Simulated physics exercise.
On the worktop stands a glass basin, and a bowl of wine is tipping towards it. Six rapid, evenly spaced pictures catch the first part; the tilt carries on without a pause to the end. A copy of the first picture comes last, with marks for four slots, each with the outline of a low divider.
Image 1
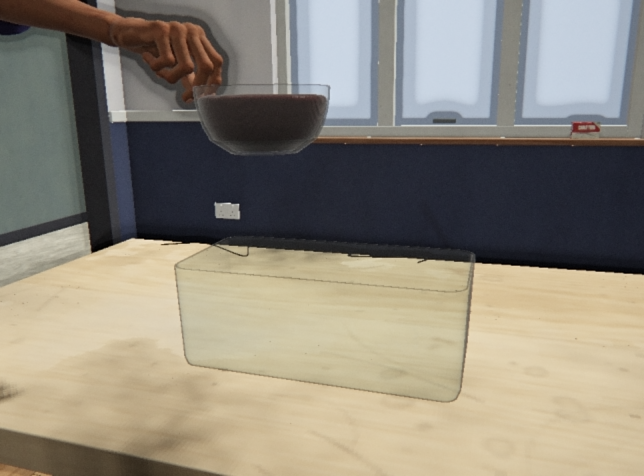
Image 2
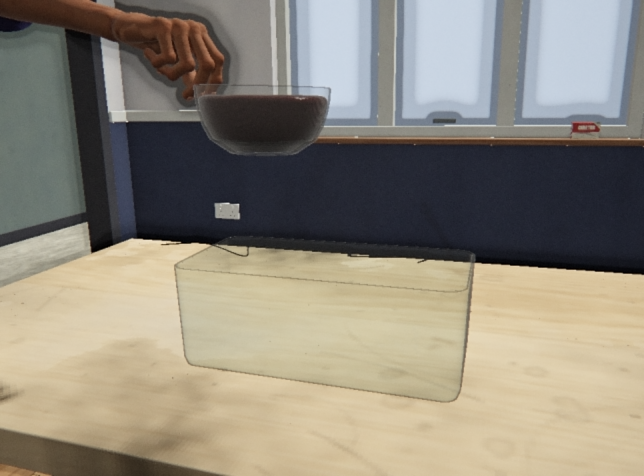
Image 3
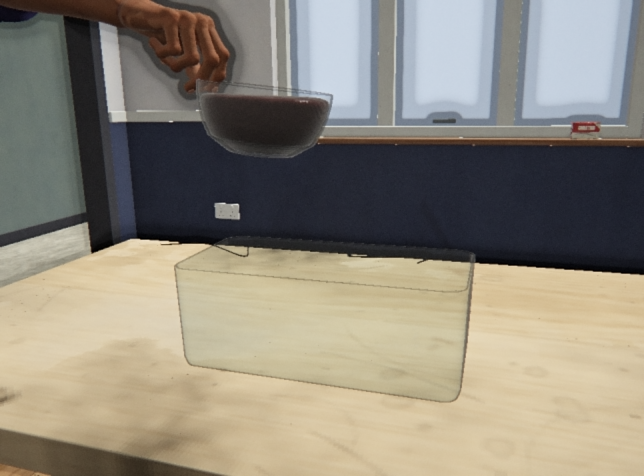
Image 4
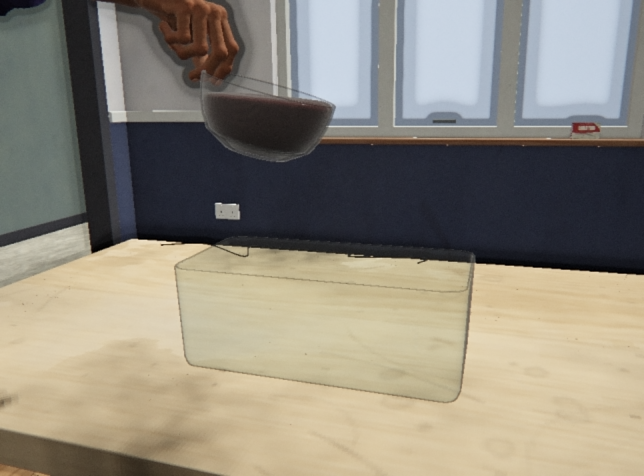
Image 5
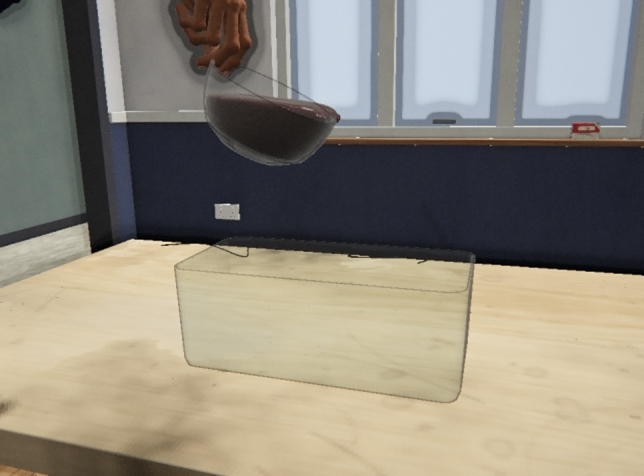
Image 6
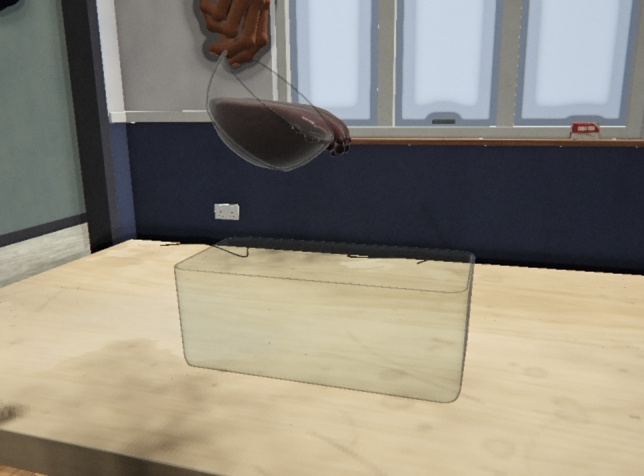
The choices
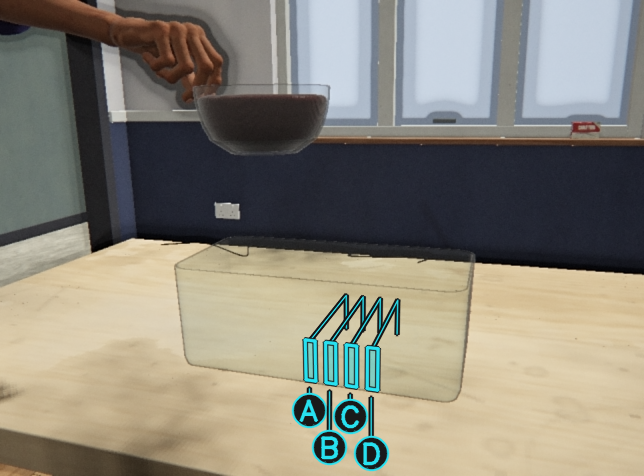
A glass bowl of dark liquid tips rightward beside a hand until liquid crosses its lip.
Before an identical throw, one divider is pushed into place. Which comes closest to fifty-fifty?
The best slot is C.
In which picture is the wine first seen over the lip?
Picture 5.
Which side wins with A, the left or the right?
The right side.
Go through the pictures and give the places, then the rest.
Upright, lip at (324, 85); basin from (187, 361) to (461, 400); nothing has left yet.
Upright, lip at (325, 87); nothing has left yet.
Tipped about 8°, lip at (328, 94); nothing has left yet.
Tipped about 16°, lip at (331, 106); nothing has left yet.
Tipped about 28°, lip at (331, 122); wine is over the lip, down to (331, 122).
Tipped about 42°, lip at (329, 139); wine is over the lip, down to (333, 154).
On the marked copy, A at (309, 388); B at (329, 391); C at (350, 394); D at (371, 397).
If A is chosen, about 21 % ends left of the wall and 76 % right of it; 3 % is lost outside.
If B is chosen, about 36 % ends left of the wall and 61 % right of it; 3 % is lost outside.
If C is chosen, about 49 % ends left of the wall and 47 % right of it; 4 % is lost outside.
If D is chosen, about 66 % ends left of the wall and 29 % right of it; 6 % is lost outside.
